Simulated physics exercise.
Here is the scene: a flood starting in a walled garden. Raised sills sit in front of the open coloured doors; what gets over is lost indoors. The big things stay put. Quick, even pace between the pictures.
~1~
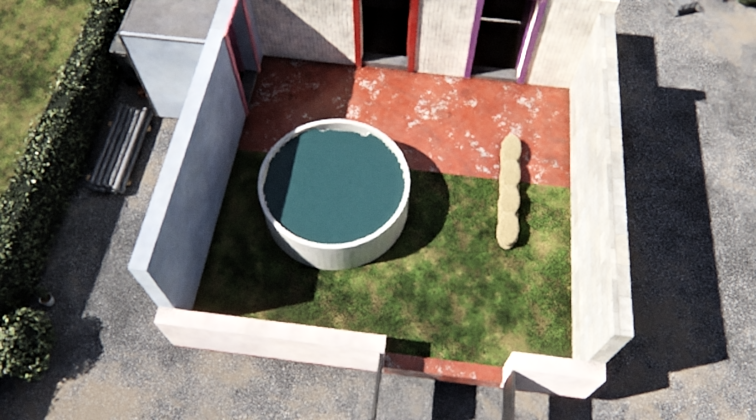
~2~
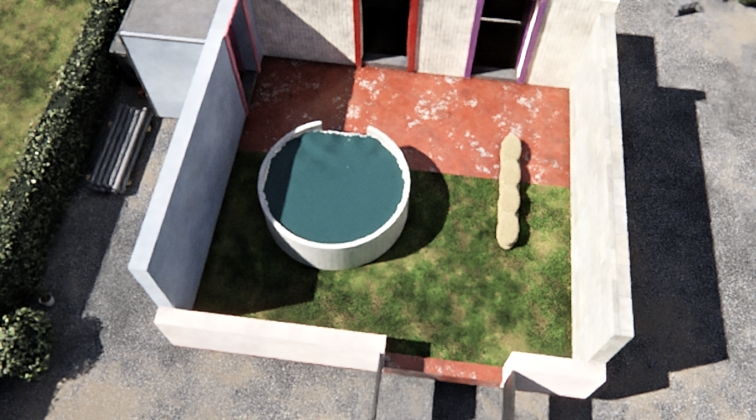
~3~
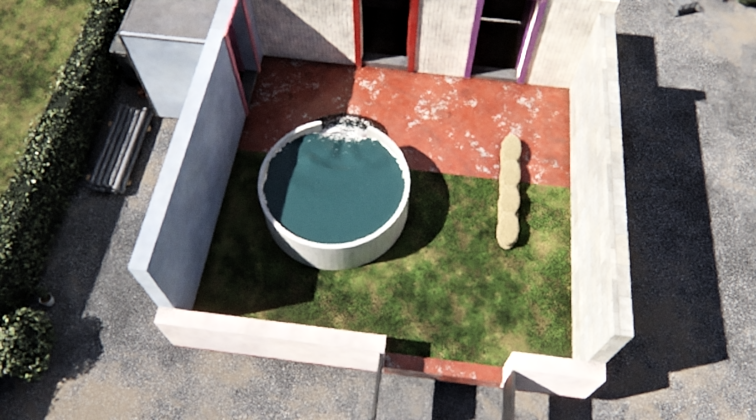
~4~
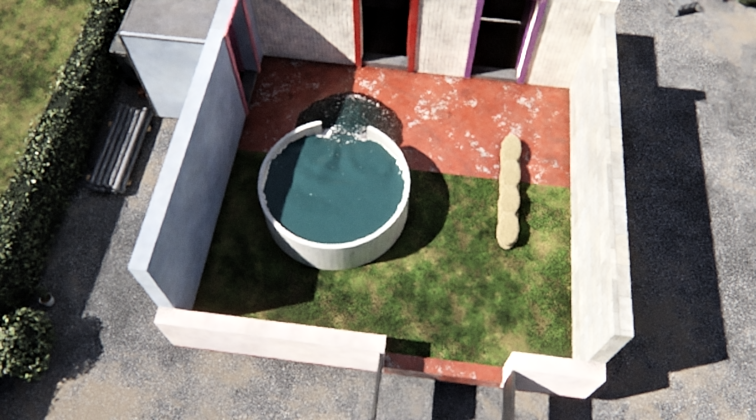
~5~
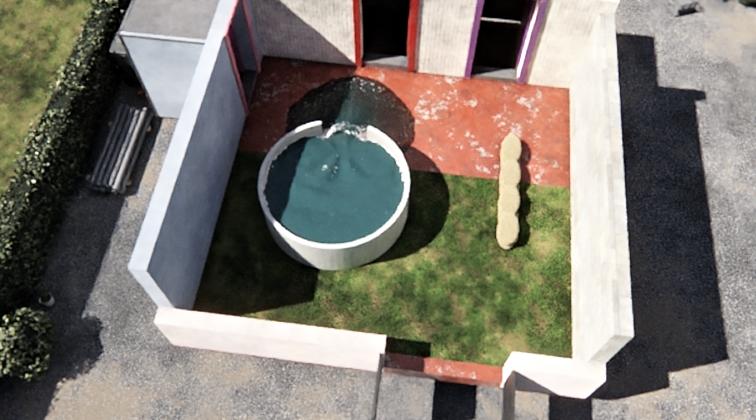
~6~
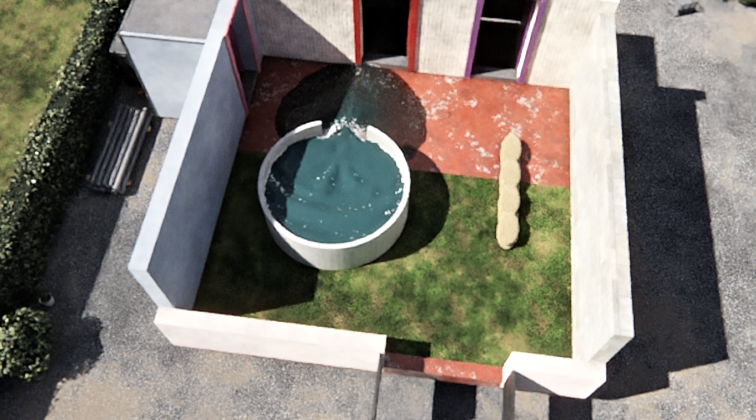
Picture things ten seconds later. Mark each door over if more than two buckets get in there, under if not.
Red door: Over, pink door: Over, purple door: Under.
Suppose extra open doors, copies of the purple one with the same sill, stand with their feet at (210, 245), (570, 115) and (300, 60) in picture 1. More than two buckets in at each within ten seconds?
Outcome by door - within the limit, past the limit, past the limit.
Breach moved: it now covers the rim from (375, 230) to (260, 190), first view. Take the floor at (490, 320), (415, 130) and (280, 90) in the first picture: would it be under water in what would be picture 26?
Taking the three spots as listed, they end up inundated, spared and inundated.
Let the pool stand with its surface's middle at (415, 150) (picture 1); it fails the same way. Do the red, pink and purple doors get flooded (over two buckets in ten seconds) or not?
Red door: Overshoots the limit. Pink door: Overshoots the limit. Purple door: Overshoots the limit.
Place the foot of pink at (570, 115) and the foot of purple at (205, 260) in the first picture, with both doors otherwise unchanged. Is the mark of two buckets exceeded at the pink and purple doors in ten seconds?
The pink one overflows, and the purple one falls short.
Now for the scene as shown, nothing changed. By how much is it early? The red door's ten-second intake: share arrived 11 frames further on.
Share by then: About 50 in a hundred.
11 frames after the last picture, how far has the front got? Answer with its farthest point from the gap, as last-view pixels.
The farthest point of the front sits at (561, 93).
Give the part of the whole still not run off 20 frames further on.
About 92 %.
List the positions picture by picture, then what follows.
In the first picture, the round pool at (334, 183) is whole and still.
In the second picture, water pours out on the round pool's far side and has run to a hidden place.
In the third picture, water pours out on the round pool's far side and has run to (322, 121).
In the fourth picture, water pours out on the round pool's far side and has run to (362, 96).
In the fifth picture, the front is at (362, 79), out from the gap on the round pool's far side.
In the sixth picture, the front is at (340, 64), out from the gap on the round pool's far side.
A moment on, water covers 25 % of the floor; the red door over two buckets in, the pink door wet at the sill, nothing in, the purple door not reached.
Next, water covers 30 % of the floor; the red door far over two buckets in, the pink door under two buckets in, the purple door wet at the sill, nothing in.
Then, water covers 45 % of the floor; the red door far over two buckets in, the pink door over two buckets in, the purple door wet at the sill, nothing in.
Later, water covers 70 % of the floor; the red door far over two buckets in, the pink door far over two buckets in, the purple door wet at the sill, nothing in.
In the end, water covers 95 % of the floor; the red door far over two buckets in, the pink door far over two buckets in, the purple door under two buckets in.
